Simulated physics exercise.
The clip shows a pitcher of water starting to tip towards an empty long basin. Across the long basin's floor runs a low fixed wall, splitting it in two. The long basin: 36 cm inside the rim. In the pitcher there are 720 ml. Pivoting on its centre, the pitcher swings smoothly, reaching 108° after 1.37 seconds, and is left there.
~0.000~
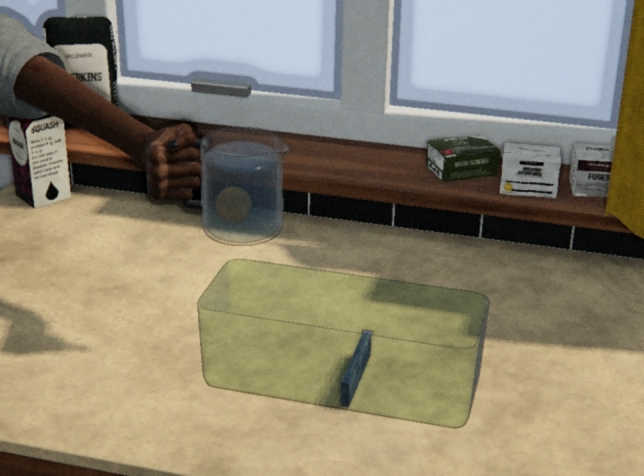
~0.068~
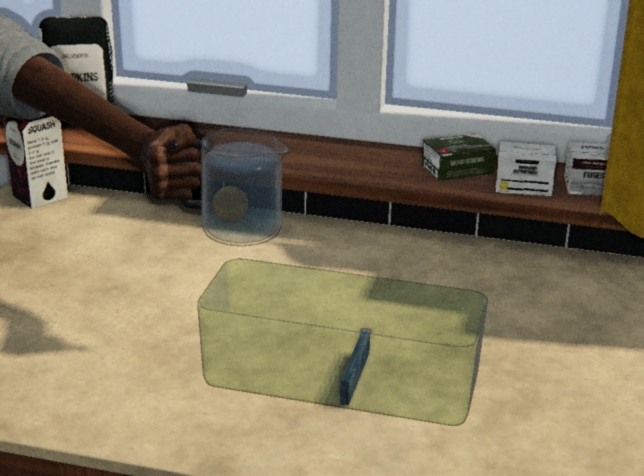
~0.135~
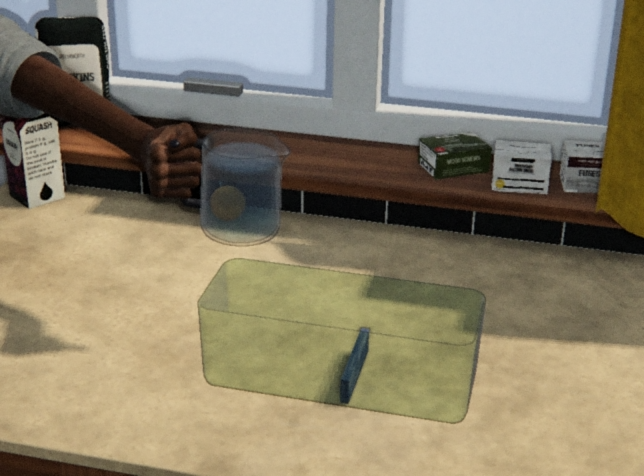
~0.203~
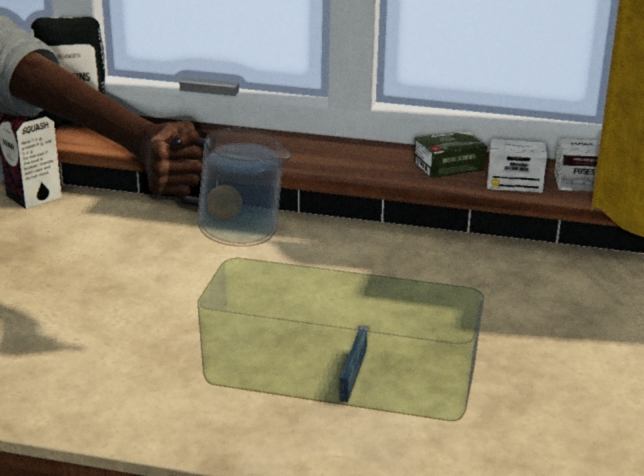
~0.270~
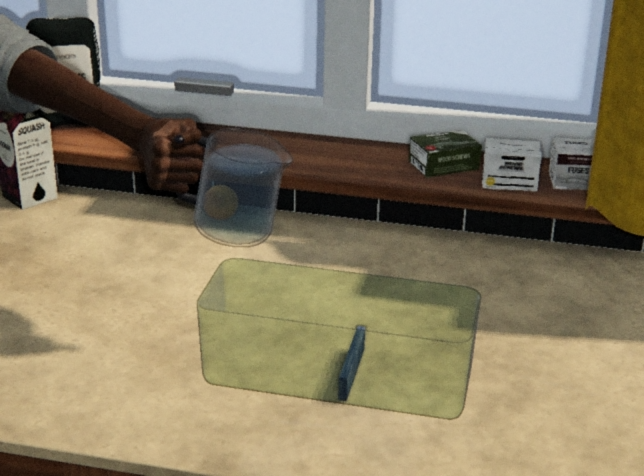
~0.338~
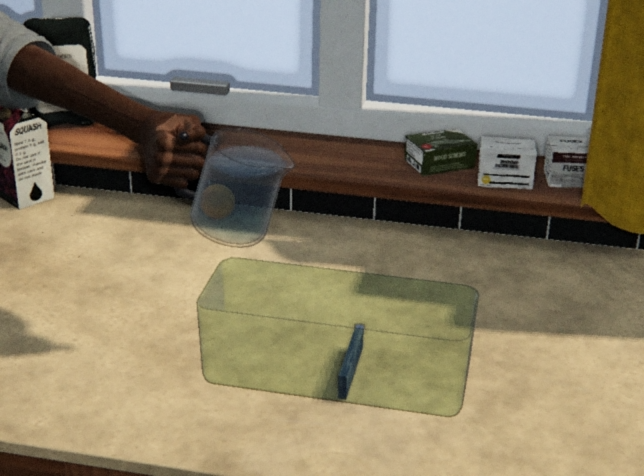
At first, a hand holds a clear pitcher of water upright above a kitchen counter, behind a long, empty, yellowish see-through basin with a low blue wall across its middle. Then the pitcher leans gradually to the right, ending at a slight tilt, while the view drifts a little.
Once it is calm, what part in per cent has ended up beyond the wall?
About 43 per cent ends up there.
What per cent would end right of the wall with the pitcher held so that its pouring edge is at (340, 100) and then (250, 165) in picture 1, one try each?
I'd expect close to 90 per cent and then close to 5 per cent.
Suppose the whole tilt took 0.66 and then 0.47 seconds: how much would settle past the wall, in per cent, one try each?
First 25, then 20 per cent.
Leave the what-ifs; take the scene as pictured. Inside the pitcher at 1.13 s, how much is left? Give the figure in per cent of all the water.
28 %.
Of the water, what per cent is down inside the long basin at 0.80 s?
About 6 per cent.
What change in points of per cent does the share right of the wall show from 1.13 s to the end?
It goes up by about 10.
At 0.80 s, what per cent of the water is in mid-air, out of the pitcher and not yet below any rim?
Some 14 per cent, I reckon.
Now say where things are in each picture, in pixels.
It leans 0°; its right rim is at (289, 149); the water meets the walls at (208, 150) and (281, 158); the long basin's rim runs from (212, 283) to (483, 323); the wall's top is at (357, 357), in the first picture.
It leans 1°; its right rim is at (289, 150); the water meets the walls at (208, 150) and (280, 159), in the second picture.
It leans 3°; its right rim is at (290, 152); the water meets the walls at (208, 151) and (281, 160), in the third picture.
It leans 6°; its right rim is at (291, 155); the water meets the walls at (210, 152) and (282, 160), in the fourth picture.
It leans 10°; its right rim is at (293, 160); the water meets the walls at (210, 154) and (284, 162), in the fifth picture.
It leans 15°; its right rim is at (295, 166); the water meets the walls at (209, 160) and (288, 164), in the sixth picture.
Then, 0.80 s in, the tilt is 68° and 80 per cent is still to pour, 3 is left of the wall and 3 right of it.
Then, 1.13 s in, the tilt is 100° and 27 per cent is still to pour, 20 is left of the wall and 34 right of it.
Then, 1.49 s in, the tilt is 108° and 2 per cent is still to pour, 51 is left of the wall and 42 right of it.
Then, 1.87 s in, the tilt is 108° and 0 per cent is still to pour, 56 is left of the wall and 43 right of it.
Finally, 56 per cent lies left of the wall, 43 right of it and 1 outside.
